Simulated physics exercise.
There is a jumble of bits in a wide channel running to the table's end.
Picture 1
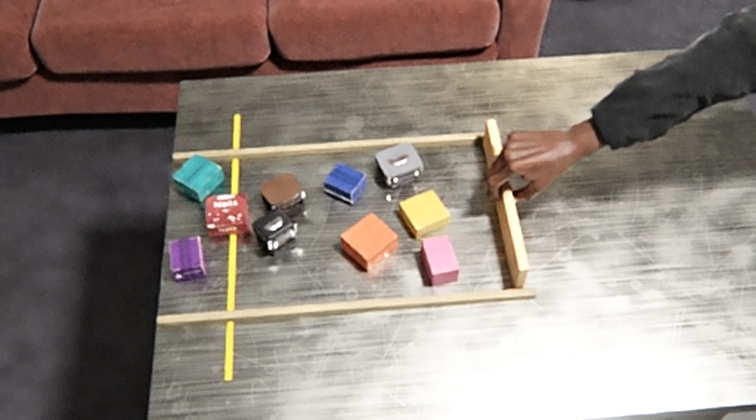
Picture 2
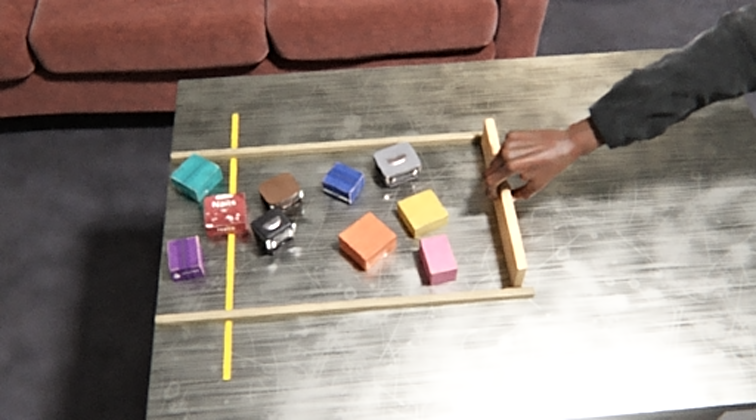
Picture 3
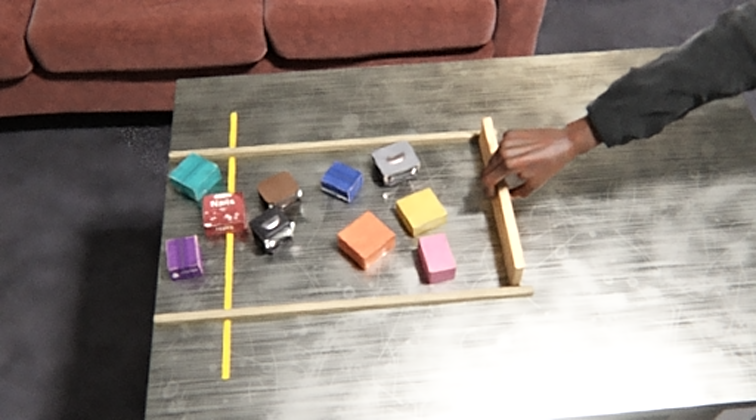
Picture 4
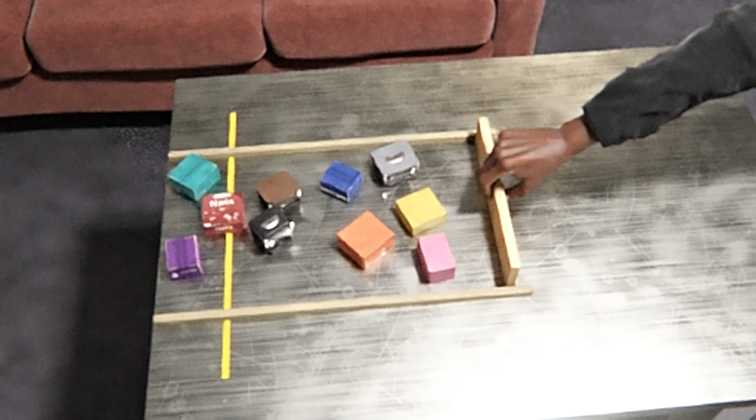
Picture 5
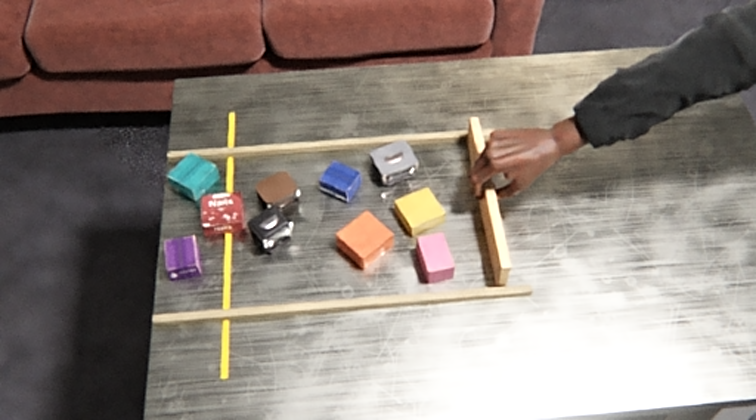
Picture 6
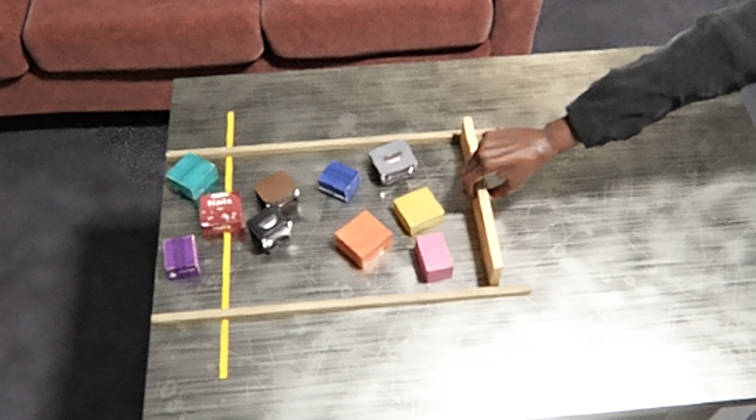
A hand slides a wooden board slightly left between two rails toward scattered colourful boxes.
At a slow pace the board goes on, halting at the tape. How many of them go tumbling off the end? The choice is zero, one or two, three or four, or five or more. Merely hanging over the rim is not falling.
Over the end go more than two but fewer than five.
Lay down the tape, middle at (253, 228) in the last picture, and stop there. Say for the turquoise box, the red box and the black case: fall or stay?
The turquoise box is kept; the red box comes down; the black case holds on.
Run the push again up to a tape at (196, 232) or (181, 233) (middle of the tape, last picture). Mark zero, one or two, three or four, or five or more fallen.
Falls: Five or over; more than four.
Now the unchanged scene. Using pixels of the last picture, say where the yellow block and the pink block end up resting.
The yellow block at (208, 219), the pink block at (210, 282).
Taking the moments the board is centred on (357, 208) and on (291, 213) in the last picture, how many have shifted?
By then 6, and 9.
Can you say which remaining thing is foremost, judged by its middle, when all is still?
It would be the black case.
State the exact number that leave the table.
The number is 4.
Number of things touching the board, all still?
3.
Soon after, none off yet; purple box at rest near (182, 258); turquoise box at rest near (192, 176); red box at rest near (222, 213).
After that, none off yet; purple box at rest near (182, 258); turquoise box at rest near (192, 176); red box displaced a little near (211, 219).
And then, none off yet; purple box displaced about its own width near (160, 270); turquoise box moving near (186, 174); red box displaced about its own width near (158, 230).
In the end, the number that fall off is three or four; gone, brown case, red box, turquoise box and purple box.
